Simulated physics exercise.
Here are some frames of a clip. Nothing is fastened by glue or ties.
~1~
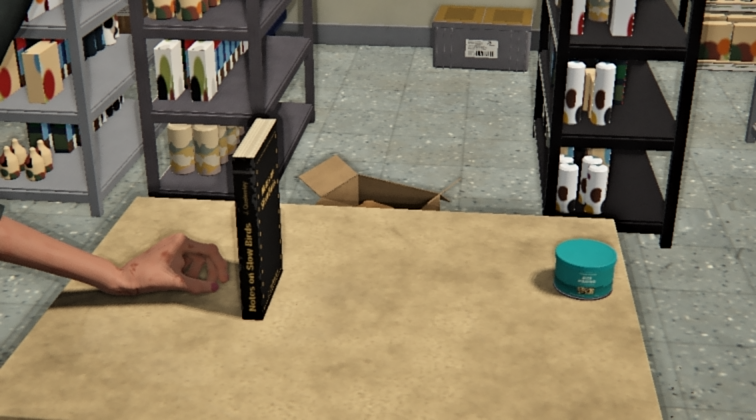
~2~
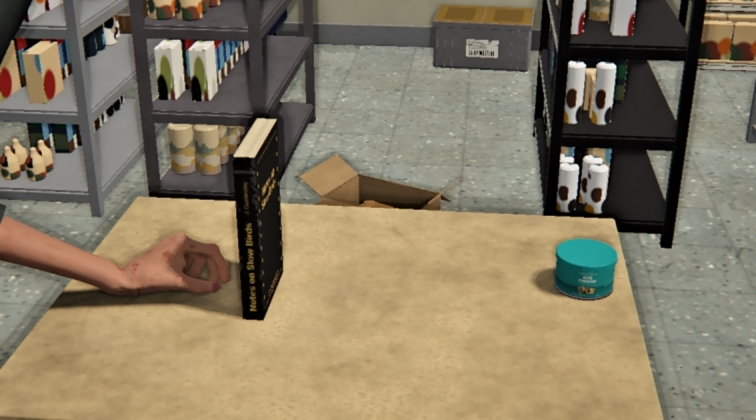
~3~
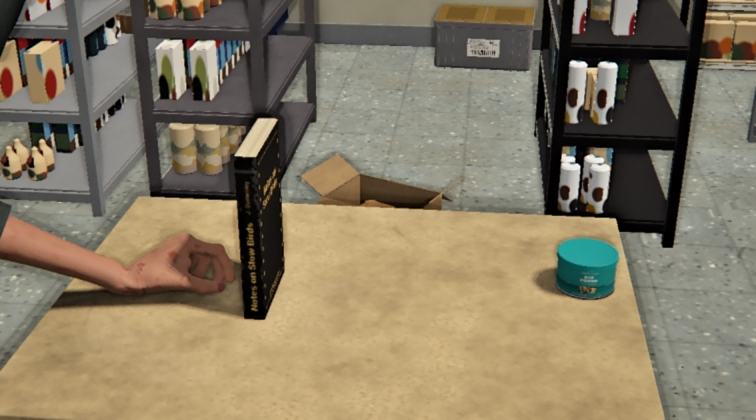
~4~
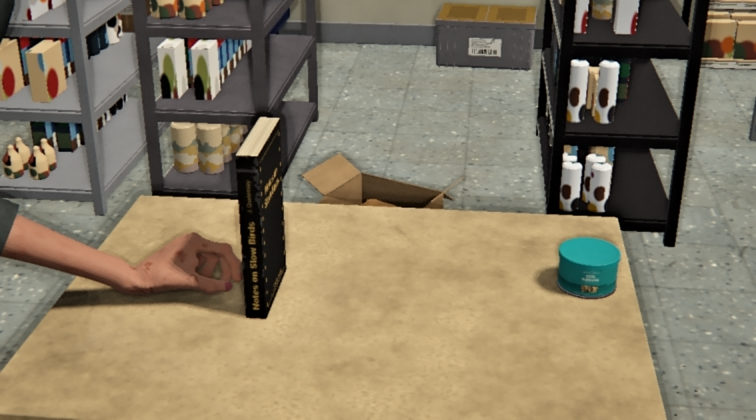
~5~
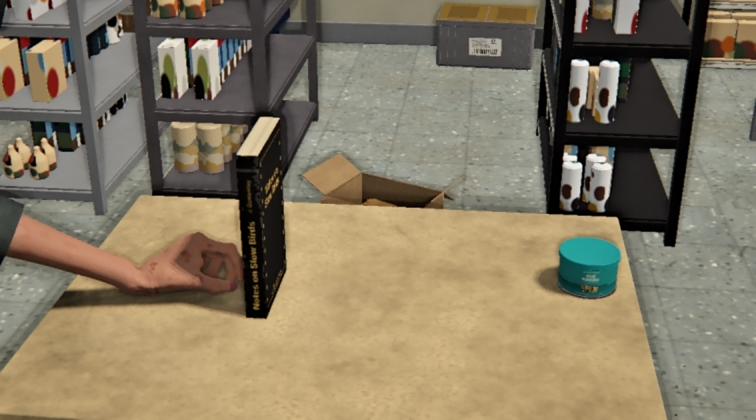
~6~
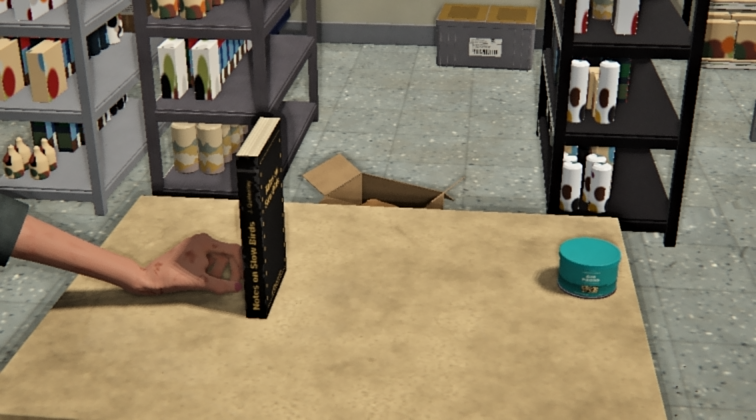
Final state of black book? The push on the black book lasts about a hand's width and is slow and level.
Upright.
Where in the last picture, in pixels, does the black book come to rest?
Near pixel (347, 221).
Then, 0.60 s after the last picture, black book slid a little near (281, 218).
Then, 1.10 s after the last picture, black book slid a little near (306, 219).
Then, 1.70 s after the last picture, black book slid about its own width near (335, 221).
At rest, moved from the start, black book. Seen from the same camera at the end, black book near (347, 221).
